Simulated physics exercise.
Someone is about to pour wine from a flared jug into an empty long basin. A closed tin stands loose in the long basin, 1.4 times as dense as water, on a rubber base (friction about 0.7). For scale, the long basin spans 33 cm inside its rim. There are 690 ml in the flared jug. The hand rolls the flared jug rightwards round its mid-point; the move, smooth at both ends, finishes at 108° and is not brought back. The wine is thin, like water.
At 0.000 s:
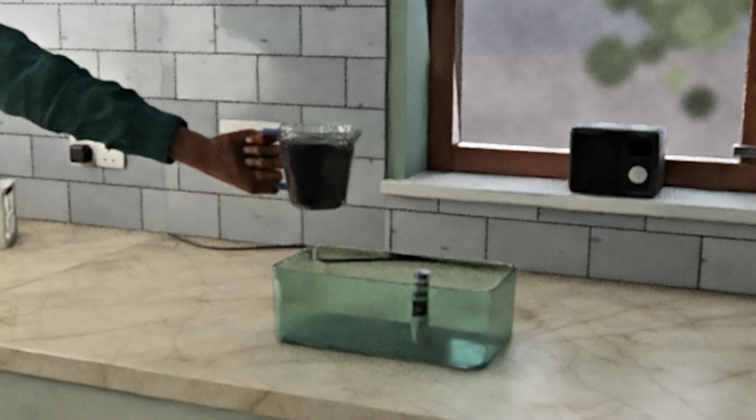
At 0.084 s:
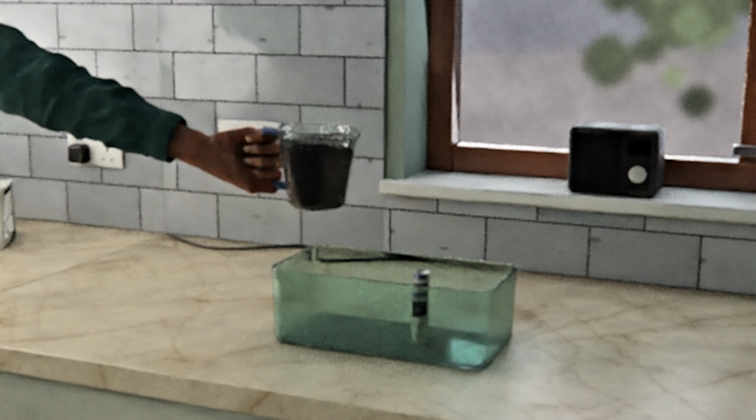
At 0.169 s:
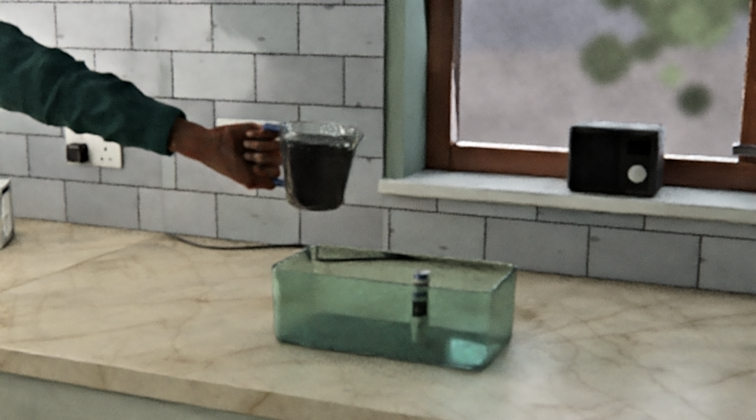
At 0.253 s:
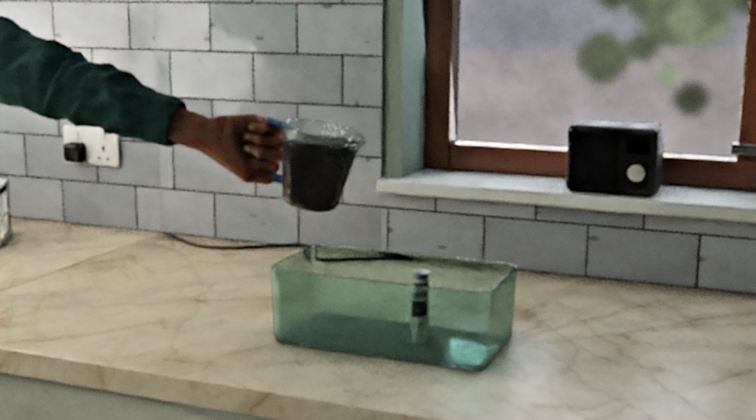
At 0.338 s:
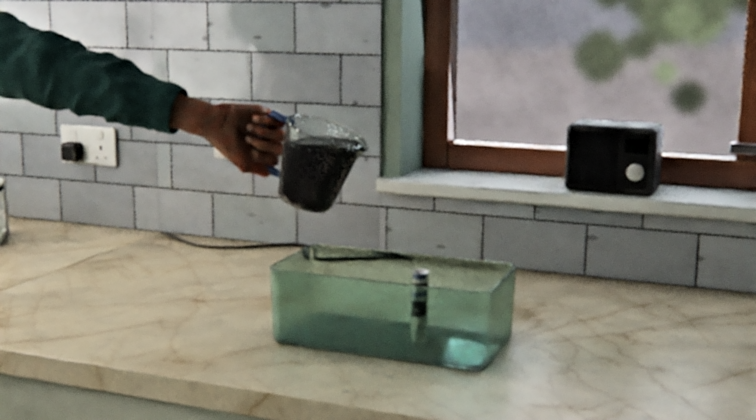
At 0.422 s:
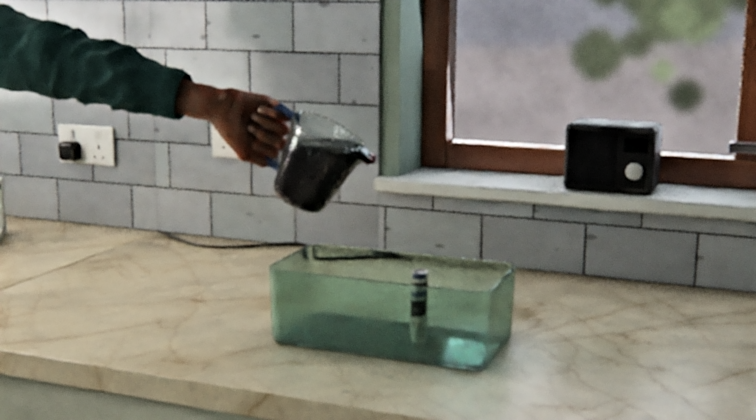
A hand in a dark green sleeve, reaching in from the left, holds a clear flared jug of dark liquid above a pale marble-look kitchen counter, seen from the front and slightly above. Below the jug sits a long, greenish see-through basin with a small dark-and-silver tin standing inside, before grey tiles, a black box on the windowsill and a brown-framed window. The jug, upright at first, rolls smoothly rightwards, the dark liquid shifting towards its lip, while the view drifts very slightly.
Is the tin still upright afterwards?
It goes over.
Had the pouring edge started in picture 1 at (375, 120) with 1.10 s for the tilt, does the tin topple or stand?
Then it falls.
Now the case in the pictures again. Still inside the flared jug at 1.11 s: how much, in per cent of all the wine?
Some 8 per cent.
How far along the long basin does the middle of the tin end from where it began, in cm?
Some 6.5 cm.
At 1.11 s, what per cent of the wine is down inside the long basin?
Near 82 in a hundred.
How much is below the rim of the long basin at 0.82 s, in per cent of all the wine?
Some 24 per cent.
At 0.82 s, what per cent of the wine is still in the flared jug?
Near 54 in a hundred.
Then, 0.82 s in, the tilt is 80° and 54 per cent is still to pour; the tin stands where it began.
Then, 1.11 s in, the tilt is 105° and 8 per cent is still to pour; the tin lies on its side.
Then, 1.41 s in, the tilt is 108° and 0 per cent is still to pour; the tin lies on its side.
Then, 1.74 s in, the tilt is 108° and 0 per cent is still to pour; the tin lies on its side.
Finally, the tin lies on its side.
